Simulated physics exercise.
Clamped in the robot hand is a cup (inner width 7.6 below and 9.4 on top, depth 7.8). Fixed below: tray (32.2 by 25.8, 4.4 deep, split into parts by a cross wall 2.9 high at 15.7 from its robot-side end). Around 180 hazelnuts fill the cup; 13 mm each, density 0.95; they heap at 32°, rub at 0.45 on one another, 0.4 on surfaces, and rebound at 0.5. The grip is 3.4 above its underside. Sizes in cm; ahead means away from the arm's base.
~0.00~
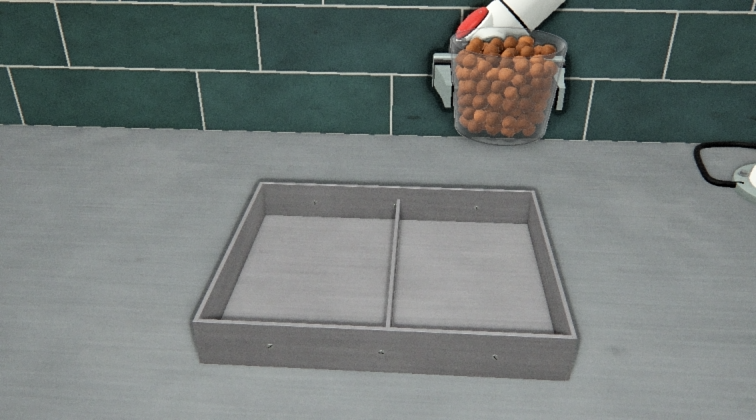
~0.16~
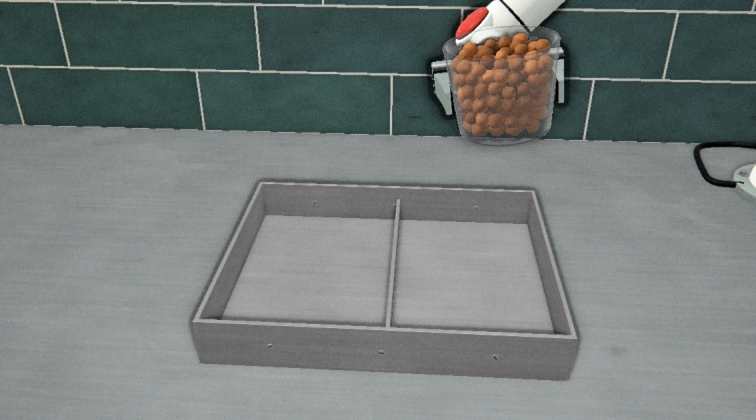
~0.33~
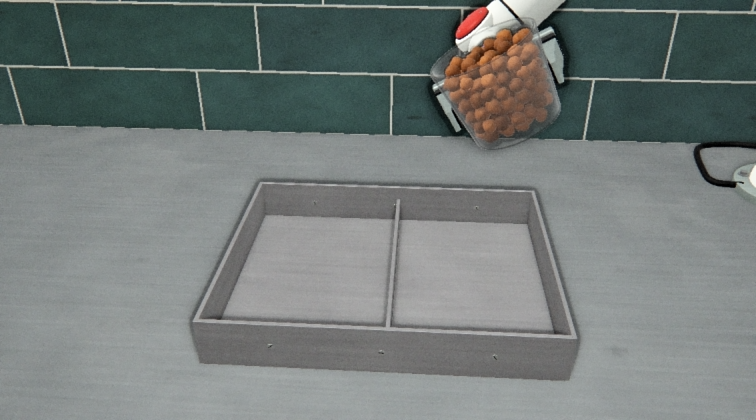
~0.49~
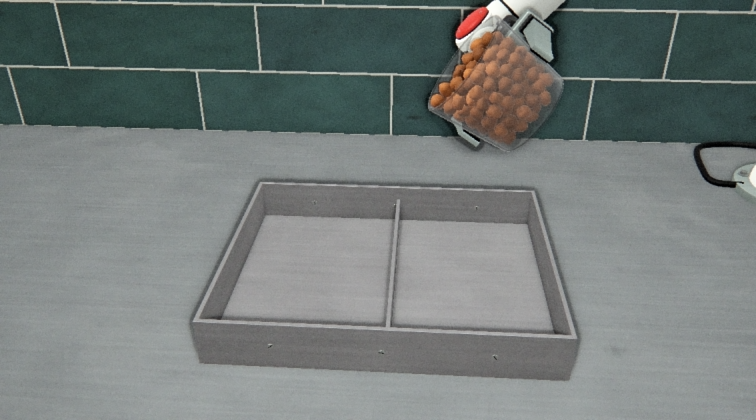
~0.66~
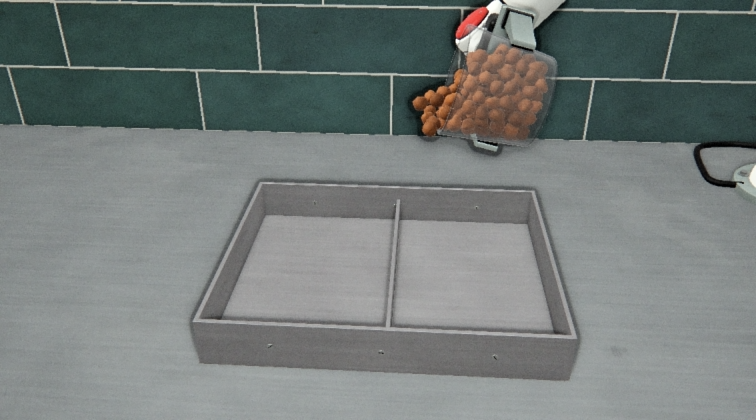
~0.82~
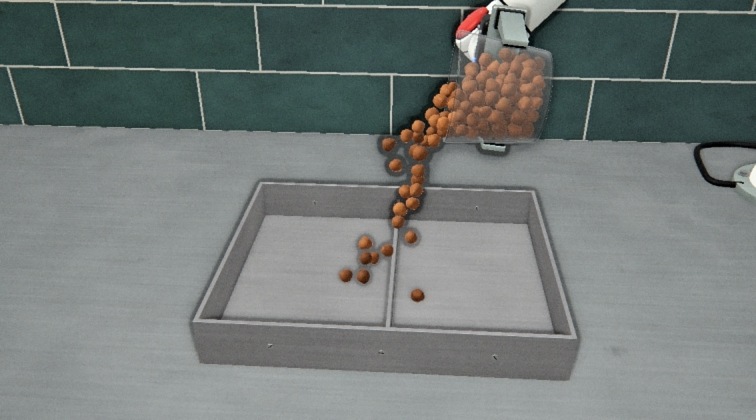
Clear cup of hazelnuts tilting leftward in a robot hand, brown nuts pouring into both sides of a divided grey tray.
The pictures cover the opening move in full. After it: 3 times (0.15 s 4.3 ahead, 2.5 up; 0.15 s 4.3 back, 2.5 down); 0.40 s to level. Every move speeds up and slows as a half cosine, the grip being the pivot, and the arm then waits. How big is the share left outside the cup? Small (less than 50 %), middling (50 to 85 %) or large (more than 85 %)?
A large share, more than 85 %, ends outside the cup.
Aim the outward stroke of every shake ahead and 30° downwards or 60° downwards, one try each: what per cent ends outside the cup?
Some 90 and 70 per cent.
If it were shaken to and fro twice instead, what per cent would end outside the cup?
Then about 95 per cent.
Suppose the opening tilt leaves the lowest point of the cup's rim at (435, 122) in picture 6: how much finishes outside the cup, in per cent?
About 85 per cent.
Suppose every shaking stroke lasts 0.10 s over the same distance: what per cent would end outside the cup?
Then about 100 per cent.
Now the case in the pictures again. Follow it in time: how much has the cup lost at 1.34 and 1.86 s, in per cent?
In turn: 85, 100.
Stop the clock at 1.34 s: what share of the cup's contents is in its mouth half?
About 100 per cent.
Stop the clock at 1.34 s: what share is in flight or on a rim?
Some 3 per cent.
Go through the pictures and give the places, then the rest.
The first picture shows cup middle at (504, 88), level; upper third of the load around (506, 62), from x 460 to 550, top at y 45; 181 in the cup.
The second picture shows cup middle at (503, 88), tilted 8° forward; upper third of the load around (506, 63), from x 455 to 545, top at y 40.
The third picture shows cup middle at (501, 88), tilted 29° forward; upper third of the load around (504, 64), from x 450 to 545, top at y 35.
The fourth picture shows cup middle at (499, 90), tilted 55° forward; upper third of the load around (503, 67), from x 440 to 545, top at y 40.
The fifth picture shows cup middle at (498, 92), tilted 76° forward; upper third of the load around (501, 72), from x 420 to 540, top at y 50.
The sixth picture shows cup middle at (498, 92), tilted 84° forward; upper third of the load around (510, 80), from x 345 to 540, top at y 55; 158 in the cup, 6 in the far-side part, 5 in the robot-side part, 12 in flight or on a rim.
By 1.34 s, tilted 84° forward, highest piece 21 above the table; 124 in the far-side part, 25 in the cup, 24 in the robot-side part, 2 on the table or floor, 6 in flight or on a rim.
By 1.86 s, tilted 61° forward, highest piece 20 above the table; 139 in the far-side part, 38 in the robot-side part, 3 on the table or floor, 1 in the cup.
By 2.32 s, level, highest piece 19 above the table; 139 in the far-side part, 38 in the robot-side part, 3 on the table or floor, 1 in the cup.
By 3.37 s, level, highest piece 19 above the table; 139 in the far-side part, 38 in the robot-side part, 3 on the table or floor, 1 in the cup.
Final count, 139 in the far-side part, 38 in the robot-side part, 3 on the table or floor, 1 in the cup. That is 99 % outside the cup.
